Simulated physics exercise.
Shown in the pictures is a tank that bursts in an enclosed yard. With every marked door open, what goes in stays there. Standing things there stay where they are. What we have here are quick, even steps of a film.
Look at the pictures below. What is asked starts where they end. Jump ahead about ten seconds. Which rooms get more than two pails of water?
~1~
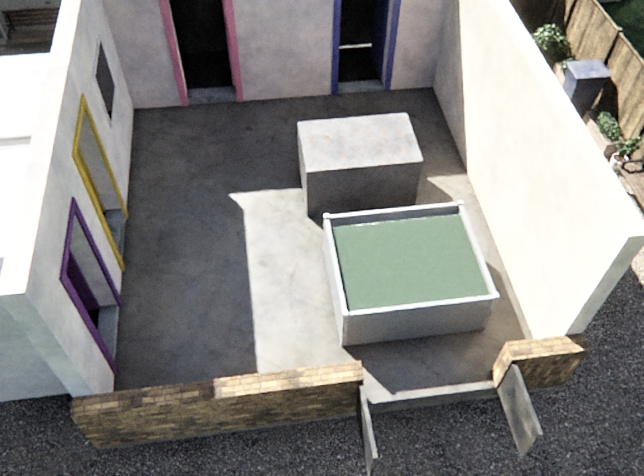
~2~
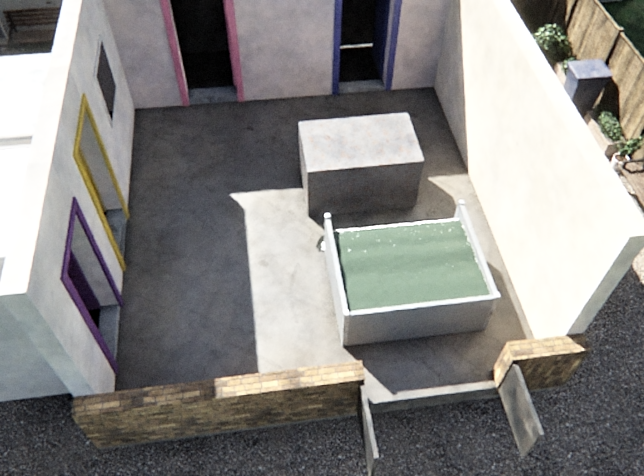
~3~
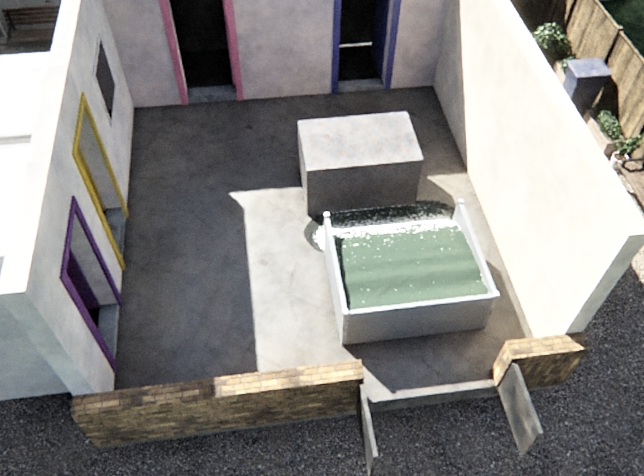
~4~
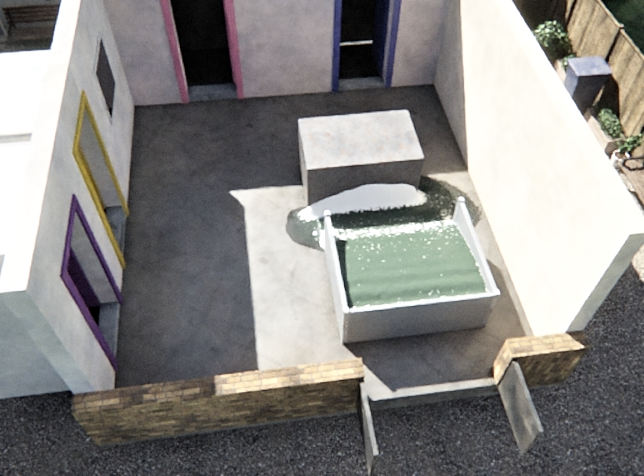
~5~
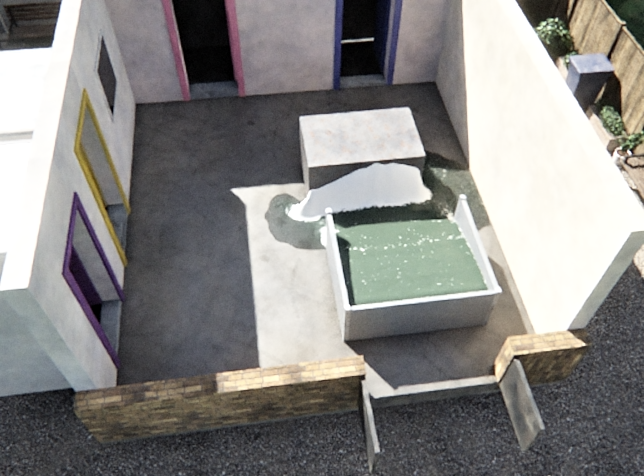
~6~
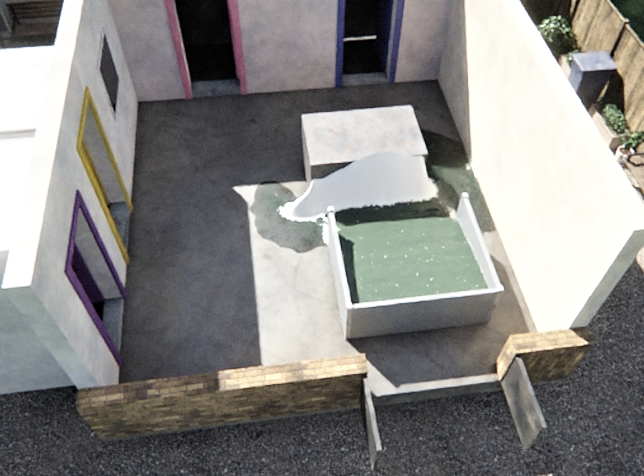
Outcome: Blue door: Over two buckets; pink door: Two buckets or fewer; yellow door: Two buckets or fewer; purple door: Two buckets or fewer.
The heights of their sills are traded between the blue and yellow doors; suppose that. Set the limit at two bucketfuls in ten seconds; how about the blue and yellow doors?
Result - blue door: Misses the threshold; yellow door: Clears the threshold.
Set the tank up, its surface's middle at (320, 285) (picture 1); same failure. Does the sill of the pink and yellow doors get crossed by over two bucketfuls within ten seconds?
Pink lets more in, yellow lets less in.
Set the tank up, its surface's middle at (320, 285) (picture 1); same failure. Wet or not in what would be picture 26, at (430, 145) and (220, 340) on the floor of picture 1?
The first spot is inundated and the second is left dry.
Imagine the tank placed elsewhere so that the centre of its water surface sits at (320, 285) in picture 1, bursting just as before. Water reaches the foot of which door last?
The one in purple, that's the one.
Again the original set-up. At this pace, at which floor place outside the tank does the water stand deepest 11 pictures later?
Approximate pixel: (436, 84).
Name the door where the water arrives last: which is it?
Looks like the pink one.
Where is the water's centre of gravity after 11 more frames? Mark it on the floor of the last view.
I'd put my finger on (373, 221).
A moment on, water covers 35 % of the floor; the blue door not reached, the pink door not reached, the yellow door not reached, the purple door not reached.
Next, water covers 60 % of the floor; the blue door wet at the sill, nothing in, the pink door not reached, the yellow door wet at the sill, nothing in, the purple door wet at the sill, nothing in.
Then, water covers 75 % of the floor; the blue door over two buckets in, the pink door wet at the sill, nothing in, the yellow door wet at the sill, nothing in, the purple door under two buckets in.
Later, water covers 95 % of the floor; the blue door over two buckets in, the pink door wet at the sill, nothing in, the yellow door wet at the sill, nothing in, the purple door under two buckets in.
In the end, water covers 95 % of the floor; the blue door over two buckets in, the pink door wet at the sill, nothing in, the yellow door wet at the sill, nothing in, the purple door under two buckets in.
